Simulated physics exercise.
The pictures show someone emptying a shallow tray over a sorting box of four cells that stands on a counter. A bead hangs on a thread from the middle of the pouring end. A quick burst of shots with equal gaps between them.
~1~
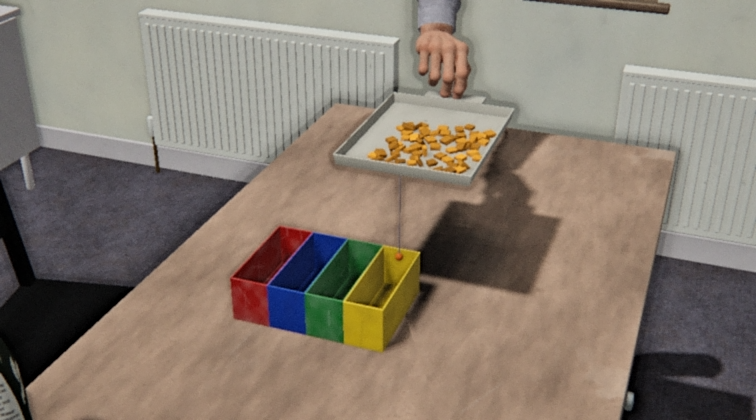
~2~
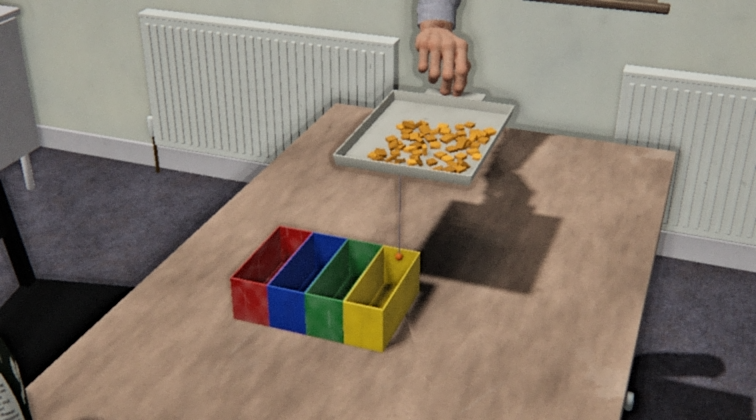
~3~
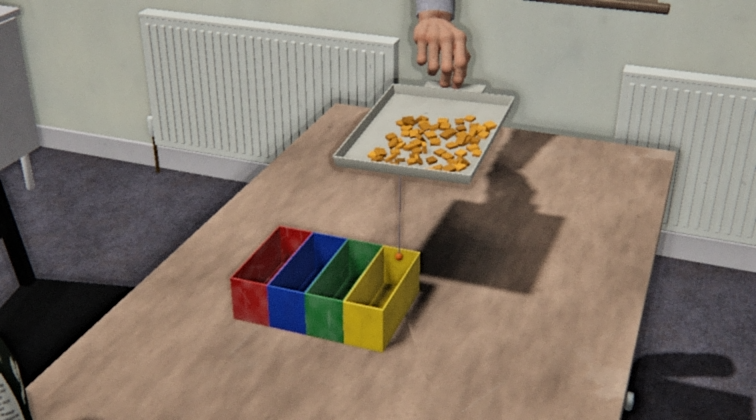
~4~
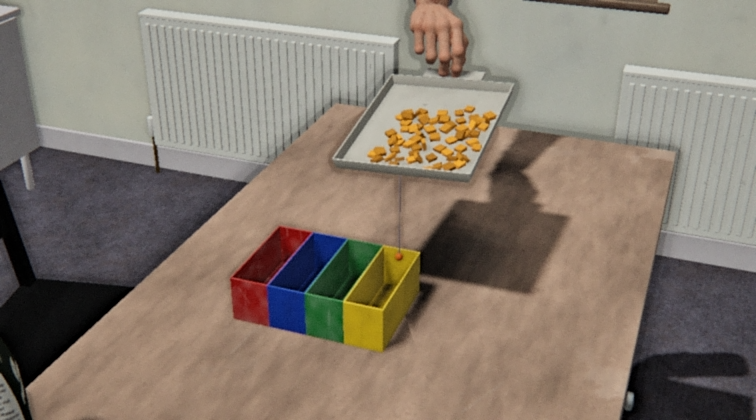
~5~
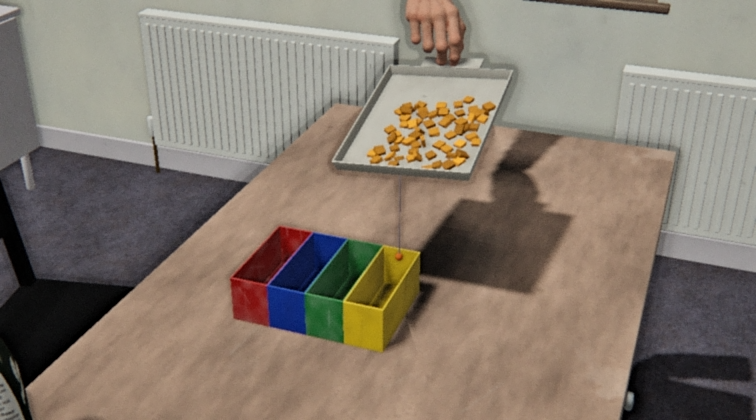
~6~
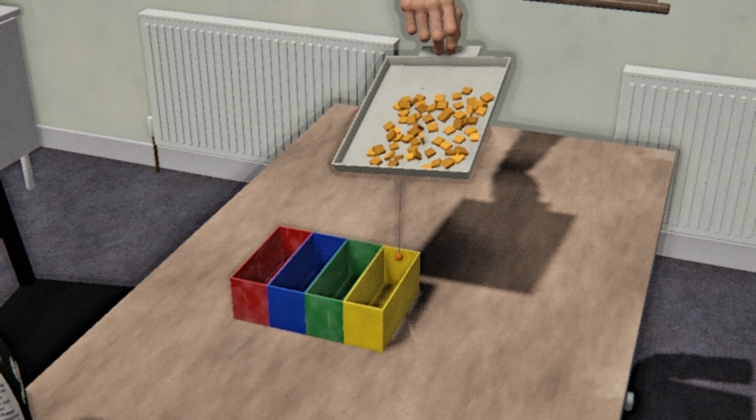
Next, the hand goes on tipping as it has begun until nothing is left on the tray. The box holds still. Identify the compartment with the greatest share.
Greatest share: Green.
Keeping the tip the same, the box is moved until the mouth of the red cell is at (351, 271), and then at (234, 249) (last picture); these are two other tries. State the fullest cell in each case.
Run one gives the red cell; run two gives the cell in yellow.
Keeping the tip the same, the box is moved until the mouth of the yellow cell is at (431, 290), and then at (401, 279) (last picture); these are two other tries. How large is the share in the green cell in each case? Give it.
Around 20 and around 40 per cent, in that order.
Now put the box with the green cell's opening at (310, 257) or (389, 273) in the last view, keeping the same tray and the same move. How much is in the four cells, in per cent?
Close to 60 in a hundred, then close to 100 in a hundred.
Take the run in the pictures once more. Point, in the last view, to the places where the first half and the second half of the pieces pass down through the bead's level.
Early-half point (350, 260); late-half point (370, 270).
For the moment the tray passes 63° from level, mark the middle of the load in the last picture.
Near the pixel (389, 149).
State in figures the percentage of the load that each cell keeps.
In per cent: The red cell gets 0, the blue cell 10, the green cell 50 and the yellow cell 30.
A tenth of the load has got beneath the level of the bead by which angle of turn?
My estimate is some 90 degrees.
Soon, tray tipped steeply; all on the tray.
A while on, tray tipped past a quarter turn; about two thirds on the tray; a small part in the green cell; a stray few in the yellow cell; a stray few in the blue cell; about a quarter falling or outside the box.
Towards the end, tray tipped past a quarter turn; about half in the green cell; about a quarter in the yellow cell; a small part in the blue cell; a small part falling or outside the box.
Finally, tray tipped past a quarter turn; about half in the green cell; about a quarter in the yellow cell; a small part in the blue cell; none in the red cell; a small part outside the box.
